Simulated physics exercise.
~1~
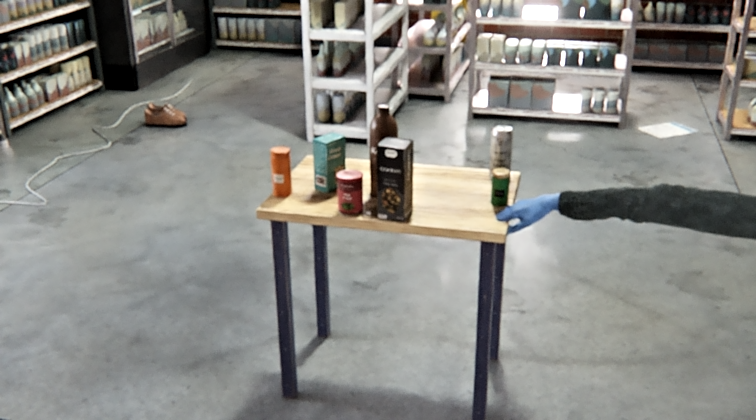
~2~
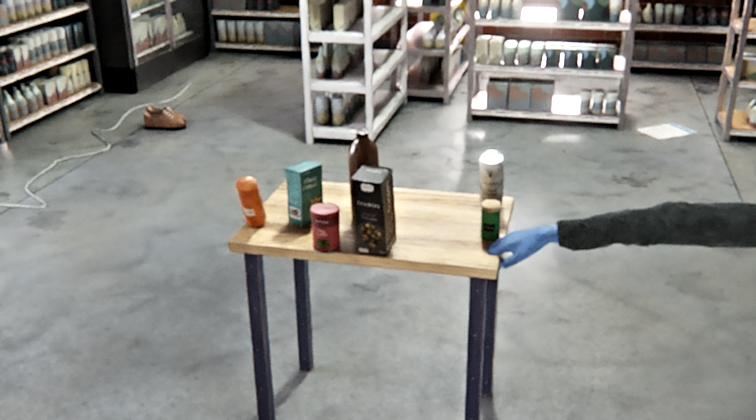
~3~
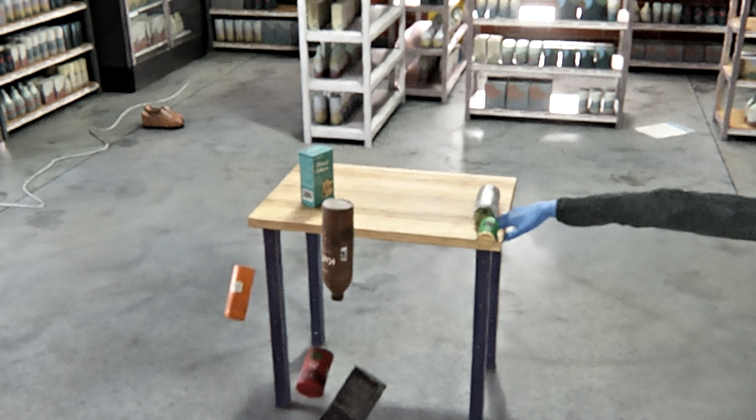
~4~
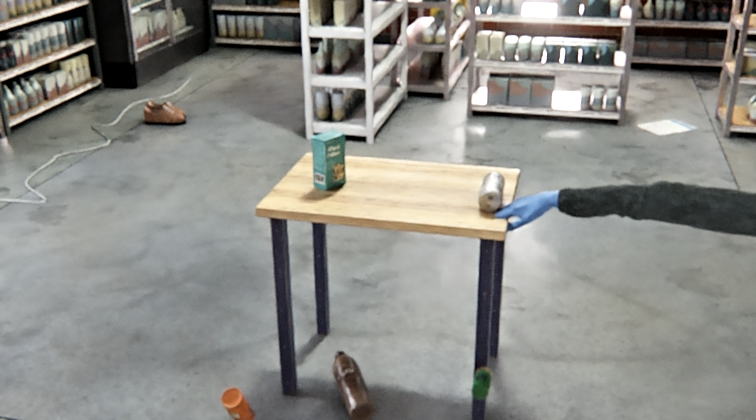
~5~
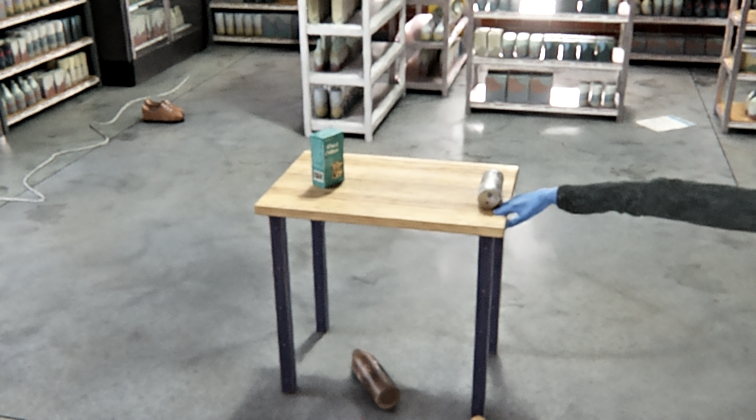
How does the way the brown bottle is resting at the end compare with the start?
At the start the brown bottle stands upright on the table, but by the end it is lying on its side on the floor.
